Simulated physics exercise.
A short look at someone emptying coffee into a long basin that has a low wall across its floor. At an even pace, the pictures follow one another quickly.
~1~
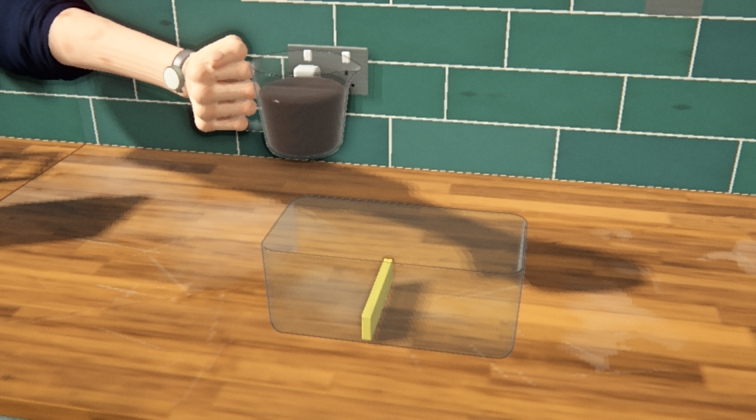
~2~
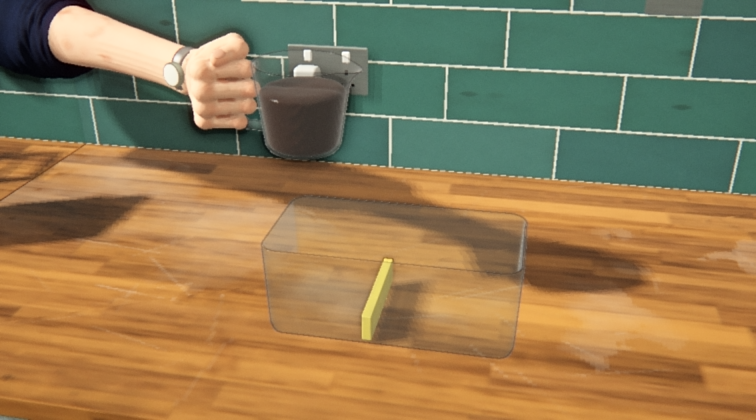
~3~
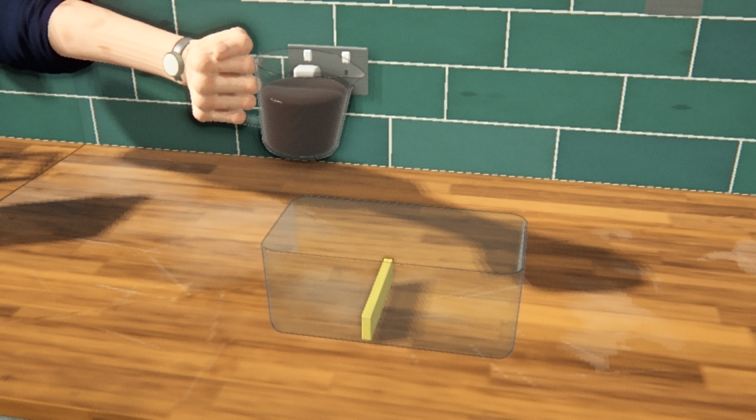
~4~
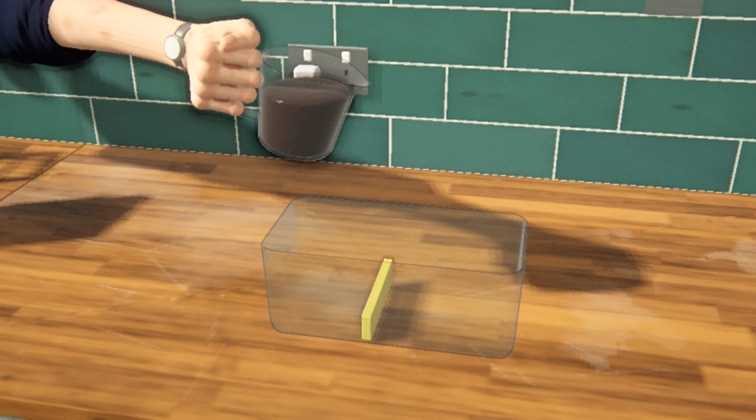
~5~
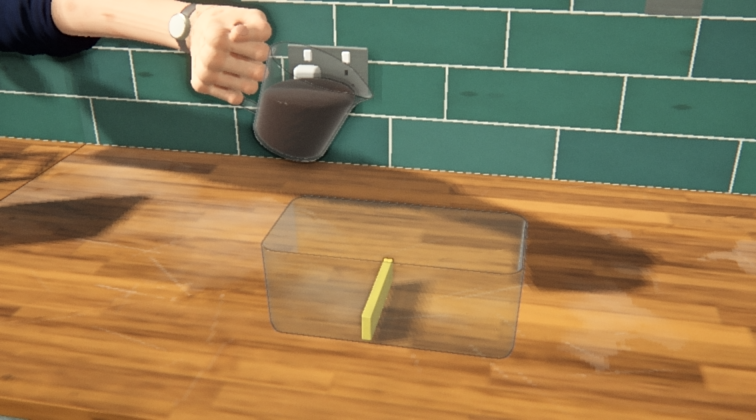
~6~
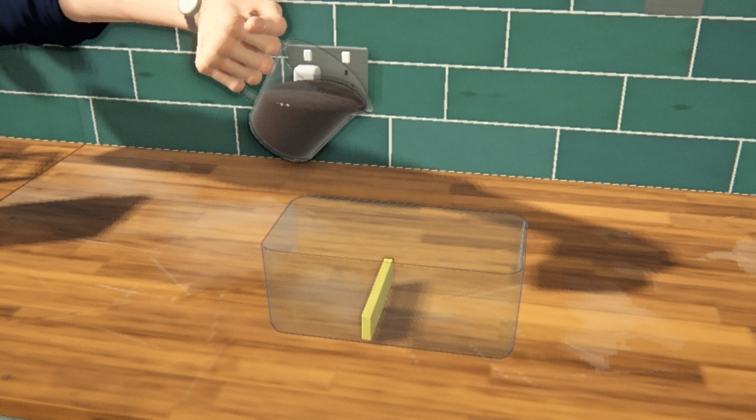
In this clip, a hand with a wristwatch holds a glass container of dark coffee above a wooden counter, then gradually tilts it to the right behind a clear basin with a low yellow wall across its floor.
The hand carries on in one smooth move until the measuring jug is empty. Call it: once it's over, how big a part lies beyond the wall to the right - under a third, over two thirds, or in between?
Over two thirds.
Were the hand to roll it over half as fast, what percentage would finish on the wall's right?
It comes to near 85 per cent.
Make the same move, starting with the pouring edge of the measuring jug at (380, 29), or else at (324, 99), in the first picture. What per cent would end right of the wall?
Try one: 85 %; try two: 15 %.
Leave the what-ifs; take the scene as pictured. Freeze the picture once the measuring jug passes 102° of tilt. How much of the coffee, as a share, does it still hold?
Remaining fraction: Approx. 40 %.
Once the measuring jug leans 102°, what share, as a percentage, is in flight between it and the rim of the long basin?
Estimate: 35 per cent, roughly.
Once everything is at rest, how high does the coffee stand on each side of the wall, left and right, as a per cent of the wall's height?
Left part: 20 per cent, right part: 40 per cent.
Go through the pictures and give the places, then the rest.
In the first frame, it leans 0°; its right rim is at (362, 68); the coffee meets the walls at (263, 85) and (346, 90); the long basin's rim runs from (278, 222) to (525, 245); the wall's top is at (378, 287).
In the second frame, it leans 2°; its right rim is at (363, 69); the coffee meets the walls at (263, 85) and (346, 90).
In the third frame, it leans 6°; its right rim is at (366, 75); the coffee meets the walls at (265, 85) and (348, 91).
In the fourth frame, it leans 14°; its right rim is at (370, 84); the coffee meets the walls at (267, 86) and (350, 92).
In the fifth frame, it leans 24°; its right rim is at (373, 96); the coffee meets the walls at (267, 88) and (356, 96).
In the sixth frame, it leans 35°; its right rim is at (375, 111); the coffee meets the walls at (265, 90) and (366, 101).
A moment on, the measuring jug is tipped right over and 42 per cent is still to pour, 0 is left of the wall and 22 right of it.
Next, the measuring jug is tipped right over and 2 per cent is still to pour, 12 is left of the wall and 77 right of it.
Then the measuring jug is tipped right over and 0 per cent is still to pour, 19 is left of the wall and 78 right of it.
Later the measuring jug is tipped right over and 0 per cent is still to pour, 19 is left of the wall and 78 right of it.
Finally, 20 per cent lies left of the wall, 78 right of it and 3 outside.
